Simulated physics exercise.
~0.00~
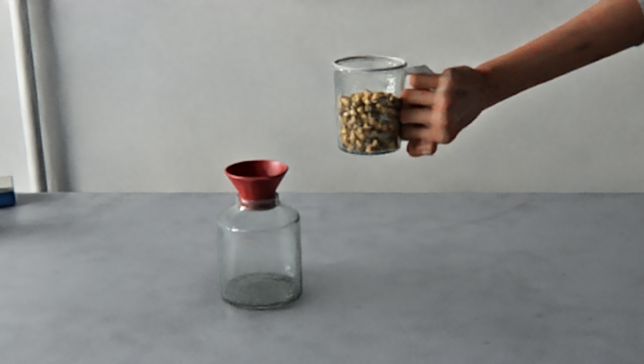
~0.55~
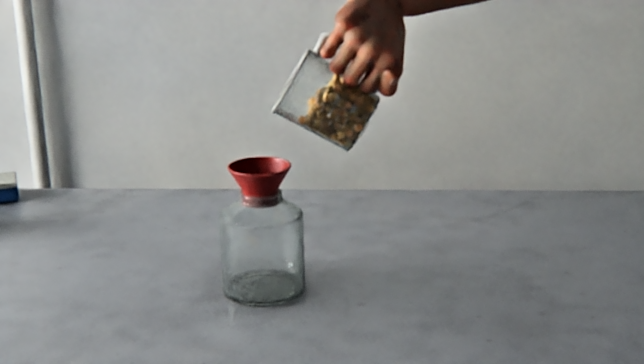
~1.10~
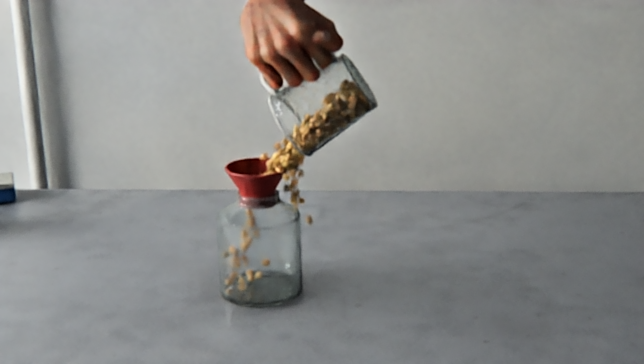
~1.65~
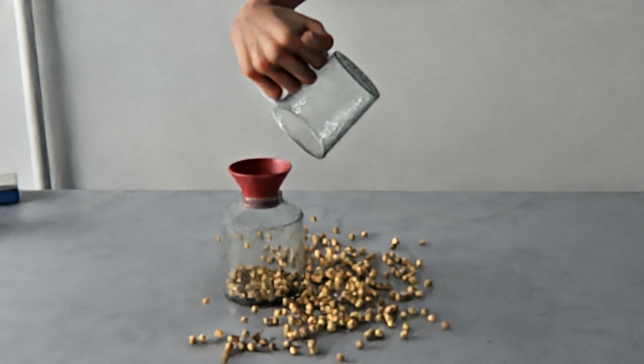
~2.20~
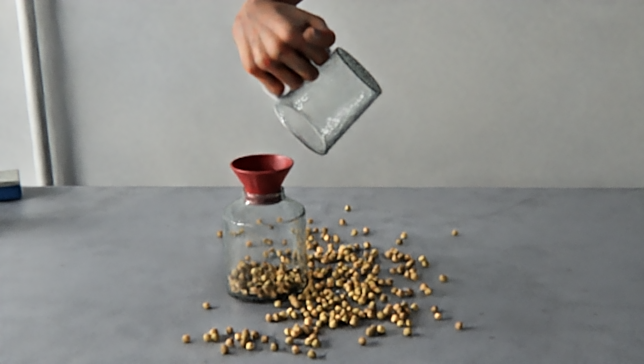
A hand tips a clear cup of chickpeas over a funnelled jar, and most spill outside.
